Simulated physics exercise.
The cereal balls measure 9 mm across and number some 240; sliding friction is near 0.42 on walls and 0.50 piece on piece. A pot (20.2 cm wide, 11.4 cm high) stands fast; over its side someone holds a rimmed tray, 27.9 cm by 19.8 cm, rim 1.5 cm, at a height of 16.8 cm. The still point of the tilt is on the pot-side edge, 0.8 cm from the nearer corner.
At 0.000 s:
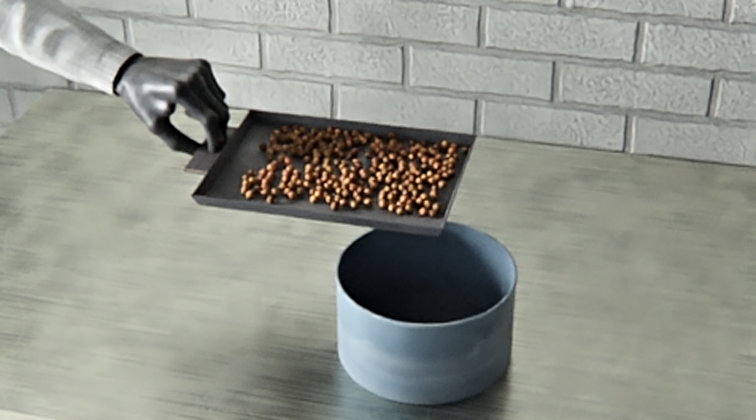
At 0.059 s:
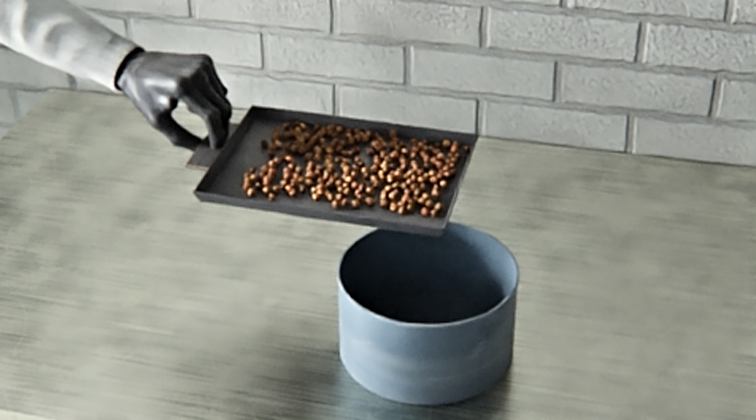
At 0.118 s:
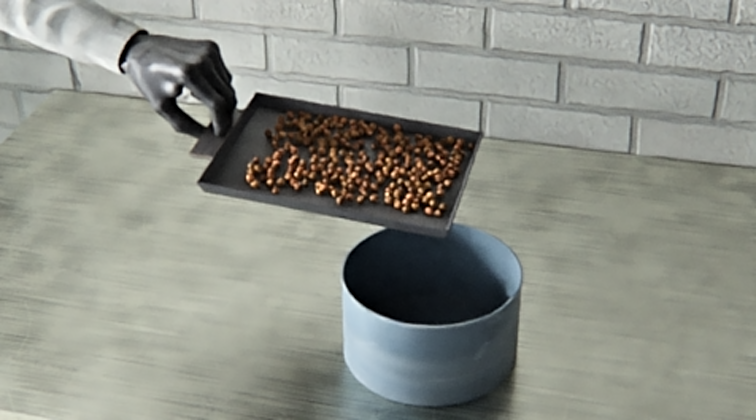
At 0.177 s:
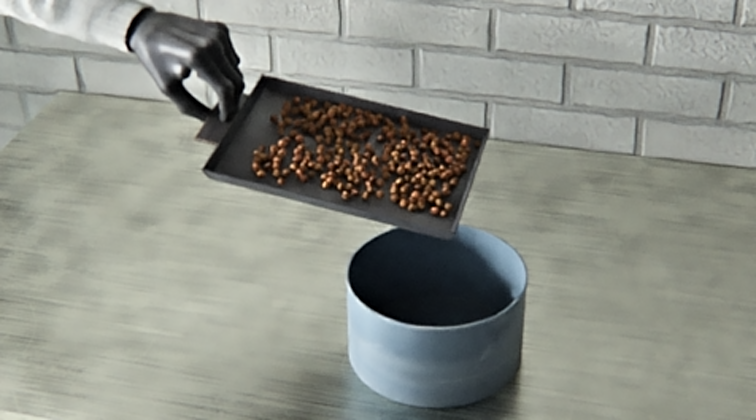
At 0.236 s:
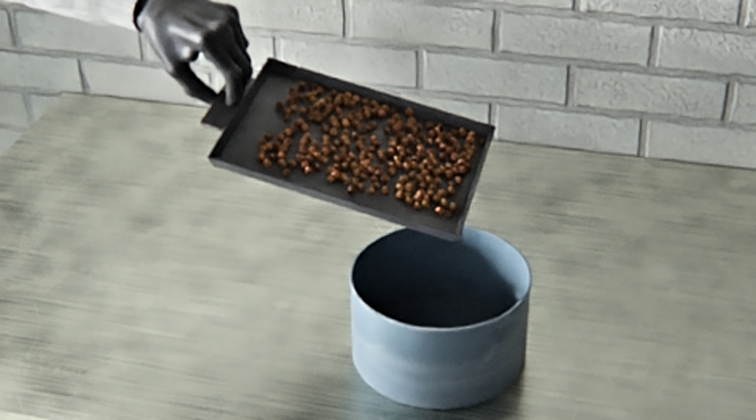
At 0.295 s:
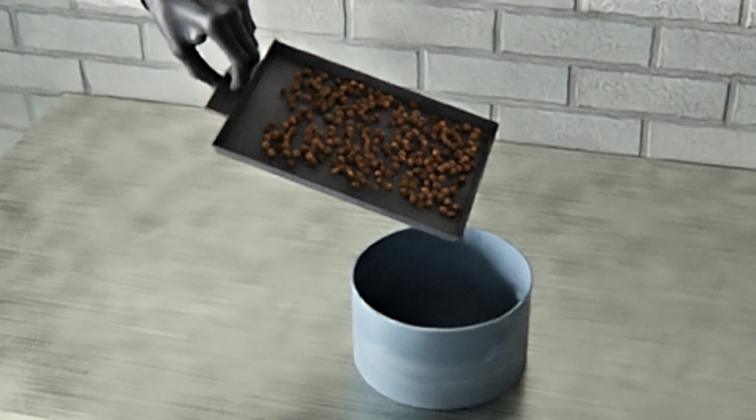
A dark rimmed tray of small brown balls, held at its left end by a black-gloved hand, started out level and then tilted more and more, its left side rising above a blue-gray pot.
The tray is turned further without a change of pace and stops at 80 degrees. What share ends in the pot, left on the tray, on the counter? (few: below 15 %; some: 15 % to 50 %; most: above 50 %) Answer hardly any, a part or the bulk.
In the pot: The bulk; left on the tray: Hardly any; on the counter: Hardly any.
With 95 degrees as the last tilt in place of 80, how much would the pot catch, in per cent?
In that case some 90 per cent.
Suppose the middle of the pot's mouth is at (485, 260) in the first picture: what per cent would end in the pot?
Some 100 per cent.
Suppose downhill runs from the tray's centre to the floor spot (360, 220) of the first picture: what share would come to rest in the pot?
Some 90 per cent.
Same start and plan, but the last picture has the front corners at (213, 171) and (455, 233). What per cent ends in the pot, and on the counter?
Pot 100, counter 0.
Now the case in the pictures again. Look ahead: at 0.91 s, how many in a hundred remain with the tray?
Some 75 per cent of the load.
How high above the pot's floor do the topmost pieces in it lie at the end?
Some 2.5 cm.
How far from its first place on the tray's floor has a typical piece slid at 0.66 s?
Some 8 cm.
Then, at 0.66 s, tilt 49 degrees; the tray holds 100 %, the pot 0 %.
After 0.91 s, tilt 69 degrees; the tray holds 75 %, the pot 15 %.
Then, at 1.26 s, tilt 80 degrees; the tray holds 10 %, the pot 80 %.
In the end, at 2.2 s, pot 95 %, tray 0 %, counter 5 %.
